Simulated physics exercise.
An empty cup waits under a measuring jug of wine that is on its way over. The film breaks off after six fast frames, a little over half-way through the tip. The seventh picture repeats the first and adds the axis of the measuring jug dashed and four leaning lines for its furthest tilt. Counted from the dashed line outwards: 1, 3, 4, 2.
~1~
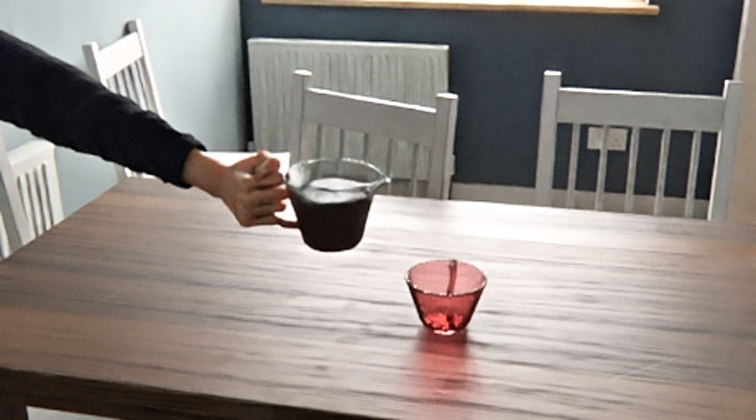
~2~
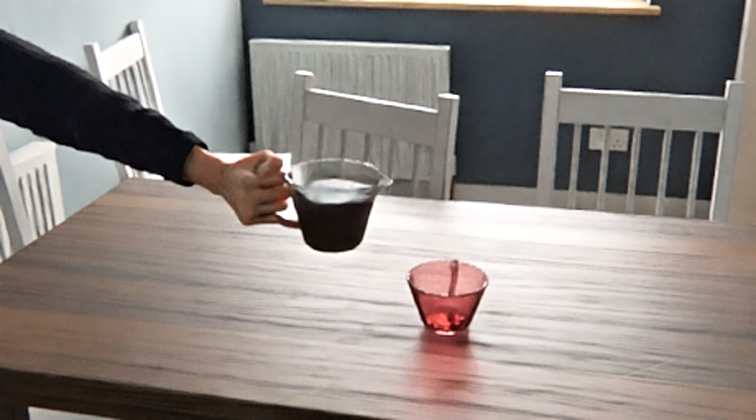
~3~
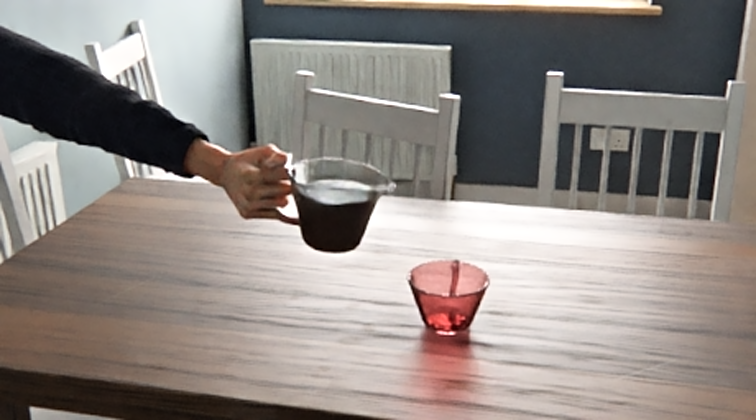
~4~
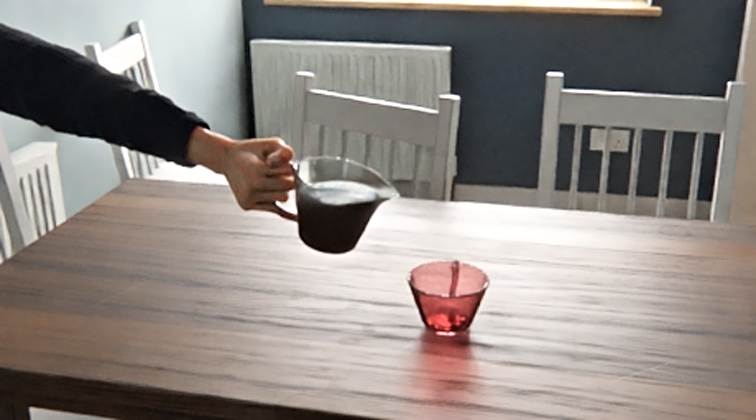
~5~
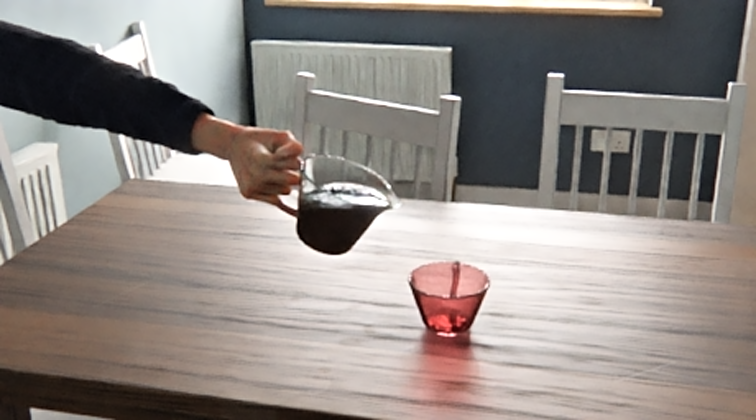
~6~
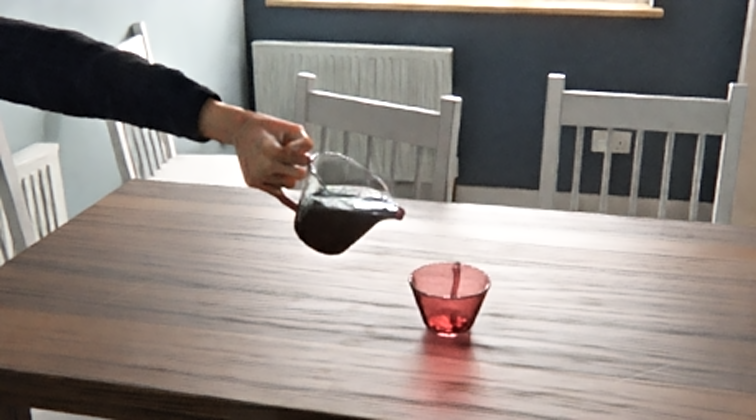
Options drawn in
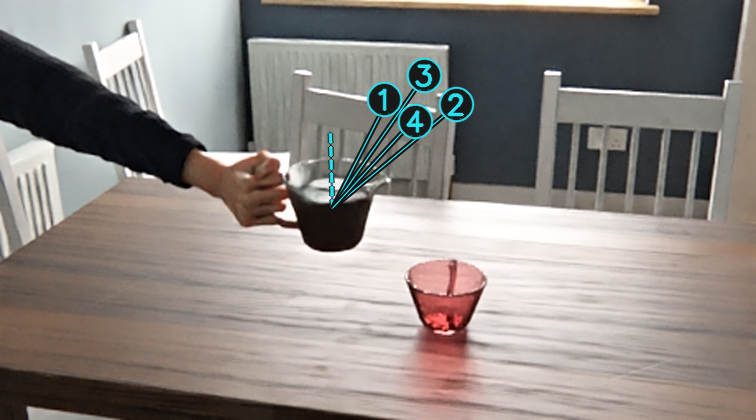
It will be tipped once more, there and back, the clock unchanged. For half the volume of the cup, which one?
Use tilt 2.
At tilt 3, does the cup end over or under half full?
Under.
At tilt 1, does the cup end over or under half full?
Under half.
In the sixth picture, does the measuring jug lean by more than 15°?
Yes, it does.
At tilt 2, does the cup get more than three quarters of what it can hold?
No.
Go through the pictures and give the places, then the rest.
The first frame shows upright, lip at (388, 180); rim of the cup round (446, 276); nothing has left yet.
The second frame shows upright, lip at (390, 182); nothing has left yet.
The third frame shows tipped about 6°, lip at (393, 187); nothing has left yet.
The fourth frame shows tipped about 13°, lip at (396, 195); nothing has left yet.
The fifth frame shows tipped about 22°, lip at (399, 206); nothing has left yet.
The sixth frame shows tipped about 31°, lip at (400, 216); wine is over the lip, down to (400, 216).
In cyan, 1 at (379, 116); 2 at (443, 116); 3 at (414, 89); 4 at (401, 132).
Choosing 1, the cup ends with about 7 % of what it can hold.
Choosing 2, the cup ends with about 53 % of what it can hold.
Choosing 3, the cup ends with about 19 % of what it can hold.
Choosing 4, the cup ends with about 34 % of what it can hold.
